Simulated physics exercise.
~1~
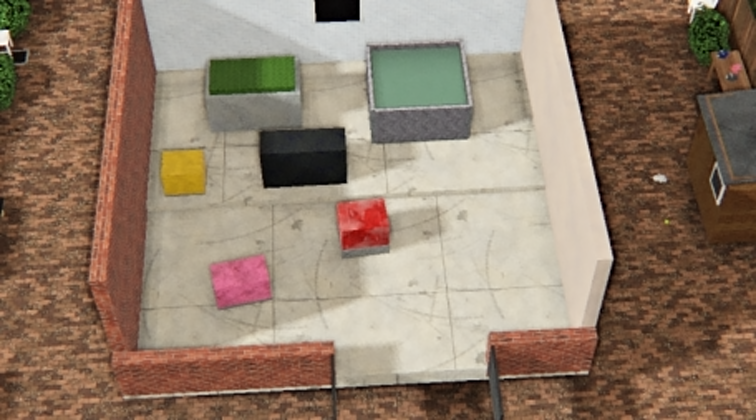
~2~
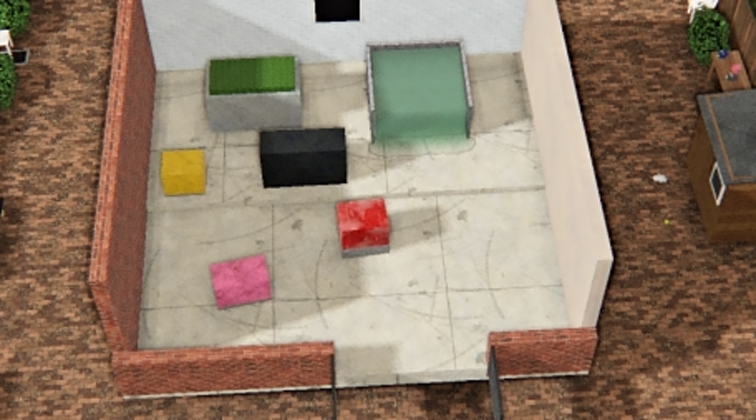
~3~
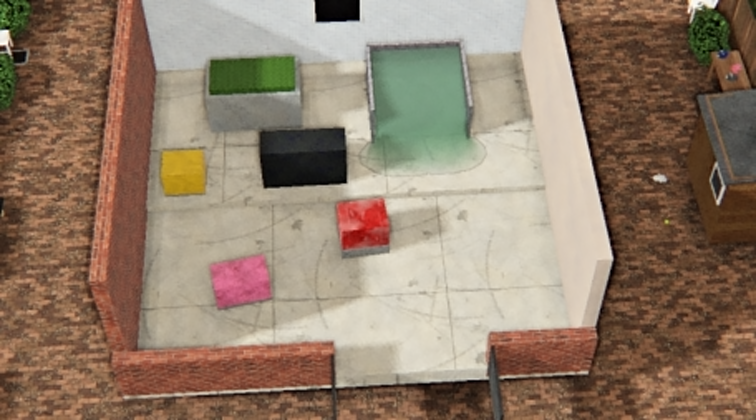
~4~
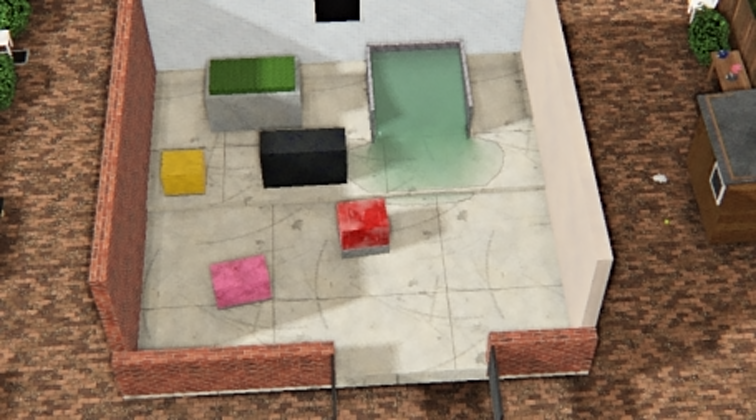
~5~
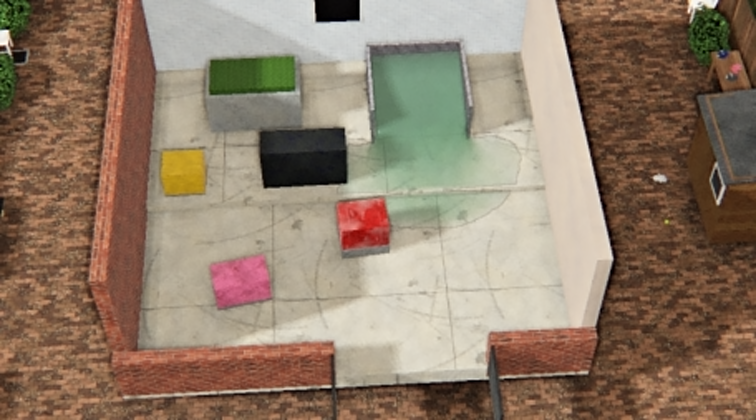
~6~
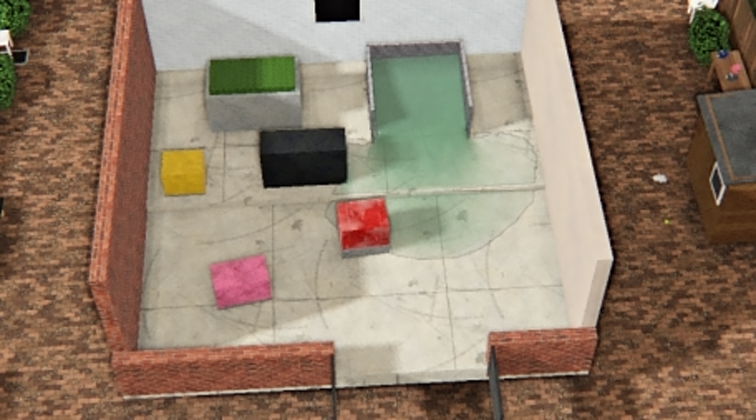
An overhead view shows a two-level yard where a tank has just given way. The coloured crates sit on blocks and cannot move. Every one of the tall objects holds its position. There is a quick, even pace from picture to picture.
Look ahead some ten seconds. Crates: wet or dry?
The red crate sits too low. The yellow crate sits high enough. The pink crate sits too low.
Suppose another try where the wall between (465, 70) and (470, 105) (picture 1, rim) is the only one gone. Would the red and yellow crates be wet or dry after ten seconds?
First, the red is not reached; second, the yellow is flooded.
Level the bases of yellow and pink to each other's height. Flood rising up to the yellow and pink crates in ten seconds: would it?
In that case the yellow one is left dry and the pink one is flooded.
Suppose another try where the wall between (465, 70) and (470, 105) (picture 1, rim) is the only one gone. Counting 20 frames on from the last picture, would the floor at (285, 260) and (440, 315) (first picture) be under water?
First spot unflooded, second spot swamped.
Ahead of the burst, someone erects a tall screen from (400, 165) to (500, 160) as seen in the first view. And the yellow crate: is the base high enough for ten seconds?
Yellow is reached.
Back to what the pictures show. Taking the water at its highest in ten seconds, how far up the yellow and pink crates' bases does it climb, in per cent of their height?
Roughly 20 per cent for the first, 210 per cent for the second.
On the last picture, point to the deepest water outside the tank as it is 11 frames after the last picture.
Point to roughly (559, 351).
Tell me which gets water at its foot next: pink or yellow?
It's the pink-painted one.
A moment on, water covers 40 % of the floor; the red crate water round its plinth, the yellow crate not reached, the pink crate water round its plinth.
Next, water covers 50 % of the floor; the red crate water round its plinth, the yellow crate not reached, the pink crate water round its plinth.
Then, water covers 50 % of the floor; the red crate water round its plinth, the yellow crate water round its plinth, the pink crate water round its plinth.
Later, water covers 60 % of the floor; the red crate water round its plinth, the yellow crate water round its plinth, the pink crate water round its plinth.
In the end, water covers 60 % of the floor; the red crate was topped, the yellow crate stayed above the water, the pink crate was topped.
